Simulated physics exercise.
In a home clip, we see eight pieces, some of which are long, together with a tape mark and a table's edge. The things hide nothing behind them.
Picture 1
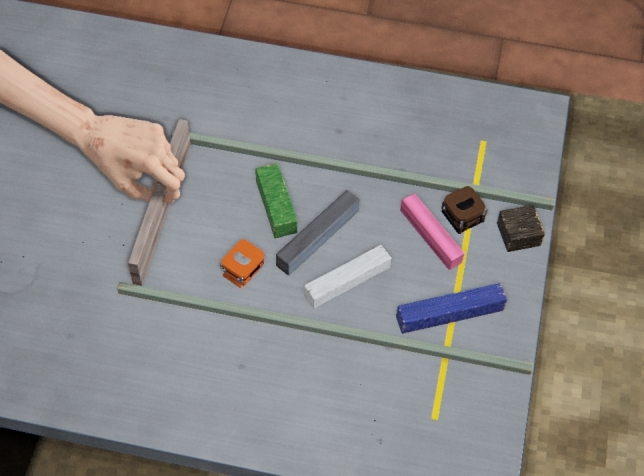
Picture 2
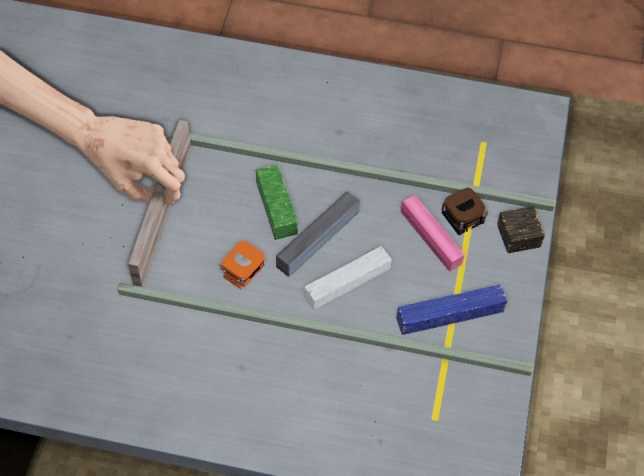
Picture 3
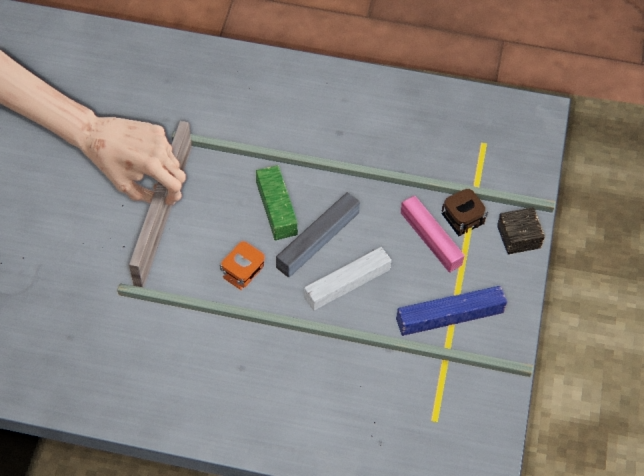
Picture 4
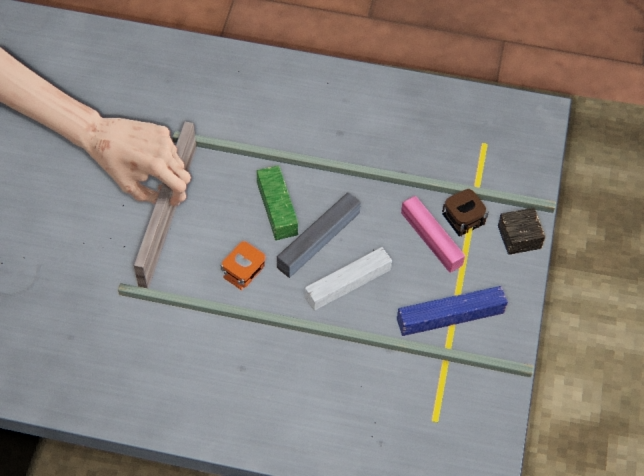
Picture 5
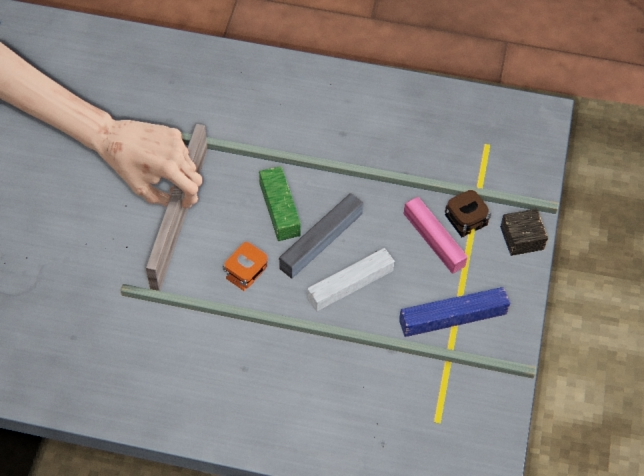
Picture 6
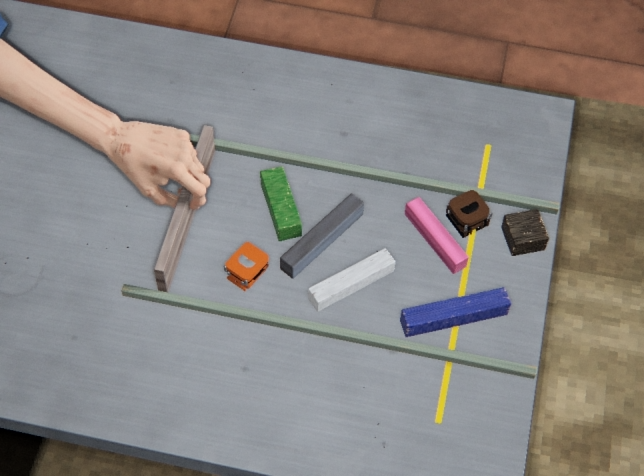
On a grey table, a hand slides a wooden board slightly right toward scattered coloured pieces.
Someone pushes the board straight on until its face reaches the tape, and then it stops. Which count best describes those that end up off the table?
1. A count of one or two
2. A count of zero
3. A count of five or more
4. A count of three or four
1, A count of one or two.
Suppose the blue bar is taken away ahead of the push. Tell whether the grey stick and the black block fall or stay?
Final state: Grey stick in place, black block off.
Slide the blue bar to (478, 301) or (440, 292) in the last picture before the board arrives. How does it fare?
In order, hangs on; hangs on.
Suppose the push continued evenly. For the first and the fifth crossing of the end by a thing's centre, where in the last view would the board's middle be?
I'd put the first at about (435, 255) and the next at about (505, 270).
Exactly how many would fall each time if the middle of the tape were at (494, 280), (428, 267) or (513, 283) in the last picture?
In order: 3, 0 and 5.
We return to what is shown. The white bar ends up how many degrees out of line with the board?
It is near 50° out of line.
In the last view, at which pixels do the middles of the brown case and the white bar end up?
First at (551, 226); second at (501, 326).
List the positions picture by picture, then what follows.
The first picture shows black block (520, 229); blue bar (451, 308); brown case (464, 210); board (161, 201); tape (461, 270).
The second picture shows blue bar (452, 310); grey stick (318, 234).
The third picture shows brown case (464, 212); pink stick (432, 234).
The fourth picture shows black block (521, 231); board (167, 204).
The fifth picture shows blue bar (454, 312); white bar (351, 280).
The sixth picture shows black block (525, 232); blue bar (455, 312); brown case (468, 214); board (187, 208); tape (465, 274).
Soon after, none off yet; black block at rest near (525, 232); blue bar at rest near (455, 312); brown case at rest near (468, 214).
Then, none off yet; black block moved a little near (543, 238); blue bar moved a little near (502, 321); brown case moved about its own width near (510, 220).
At rest, the number that fall off is one or two; fallen, black block.
